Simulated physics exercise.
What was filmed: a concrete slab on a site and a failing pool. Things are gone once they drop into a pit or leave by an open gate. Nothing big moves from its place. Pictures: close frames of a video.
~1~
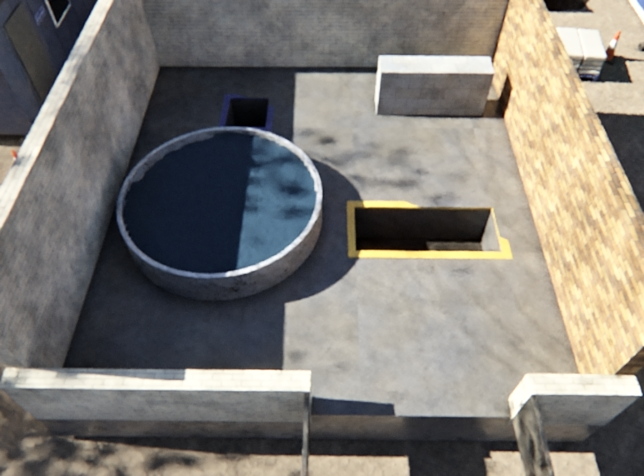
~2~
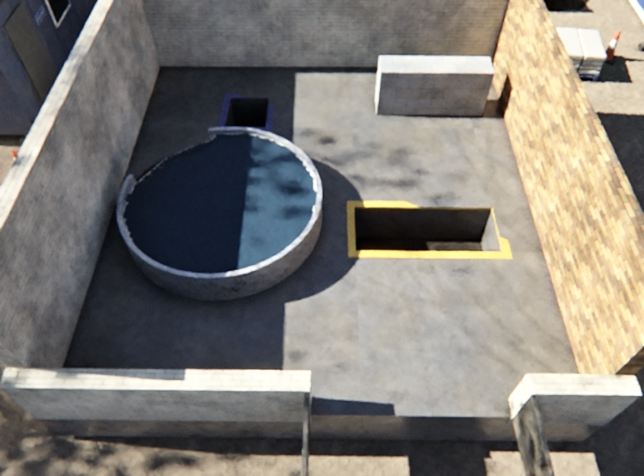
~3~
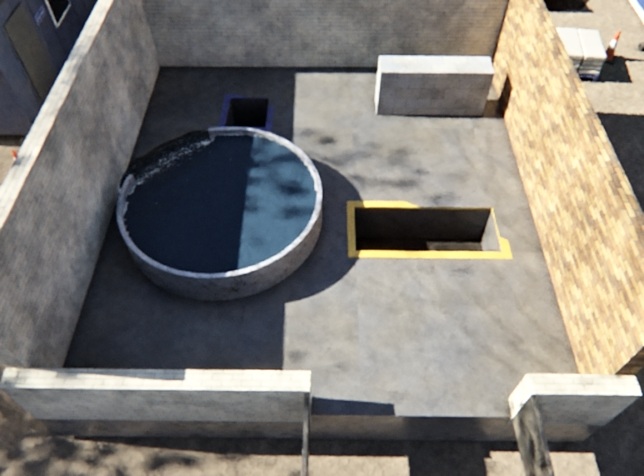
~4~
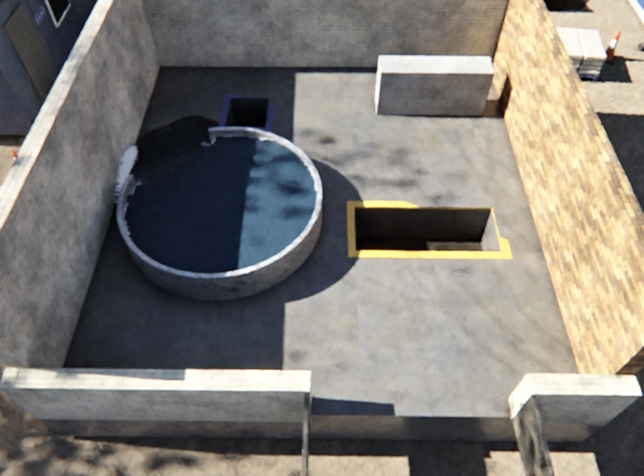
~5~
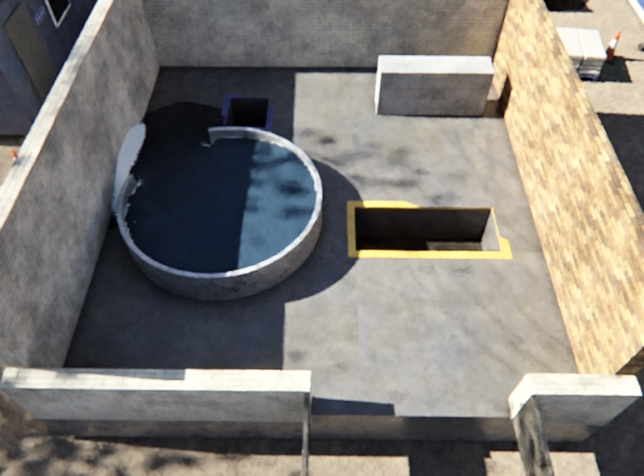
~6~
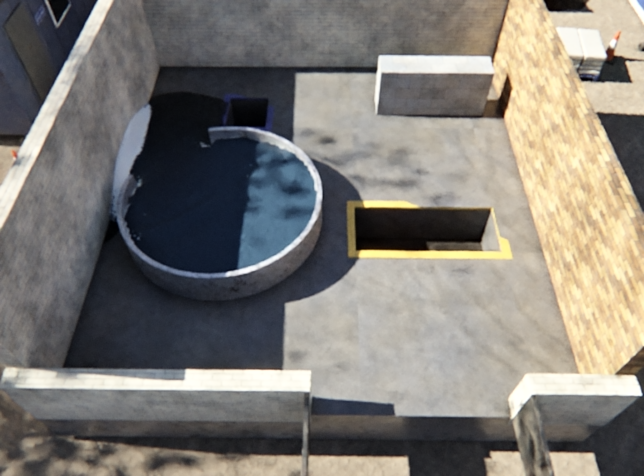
In this clip, a round tank of dark water stands in a walled concrete yard until its far-left rim breaks open, and water pours through the gap, spreading backward across the slab beside a small blue-edged pit.
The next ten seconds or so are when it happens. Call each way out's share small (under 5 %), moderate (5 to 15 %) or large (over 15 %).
The gate's share is small. The blue pit's share is large. The yellow pit's share is moderate.
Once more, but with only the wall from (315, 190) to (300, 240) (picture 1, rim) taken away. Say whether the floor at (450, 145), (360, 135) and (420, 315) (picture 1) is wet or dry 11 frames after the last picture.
Taking them in order, I'd say not reached, not reached and swamped.
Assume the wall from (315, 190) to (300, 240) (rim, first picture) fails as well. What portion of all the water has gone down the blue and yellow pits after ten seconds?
Blue about 0 %, yellow about 45 %.
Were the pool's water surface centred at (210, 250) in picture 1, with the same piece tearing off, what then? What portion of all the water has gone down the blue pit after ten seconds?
The blue pit ends up with 25 per cent.
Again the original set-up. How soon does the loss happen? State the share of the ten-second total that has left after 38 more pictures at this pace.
About 40 %.
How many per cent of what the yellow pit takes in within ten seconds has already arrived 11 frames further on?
Around 0 %.
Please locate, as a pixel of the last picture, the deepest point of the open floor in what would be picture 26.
Pointing at (156, 81).
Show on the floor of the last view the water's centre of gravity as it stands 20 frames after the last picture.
Centre: Close to (215, 171).
A moment on, water covers 15 % of the floor; the gate 0 %, the blue pit 0 %, the yellow pit 0 %.
Next, water covers 20 % of the floor; the gate 0 %, the blue pit 0 %, the yellow pit 0 %.
Then, water covers 40 % of the floor; the gate 0 %, the blue pit 2 %, the yellow pit 0 %.
Later, water covers 70 % of the floor; the gate 0 %, the blue pit 10 %, the yellow pit 2 %.
In the end, water covers 90 % of the floor; the gate 1 %, the blue pit 20 %, the yellow pit 10 %.
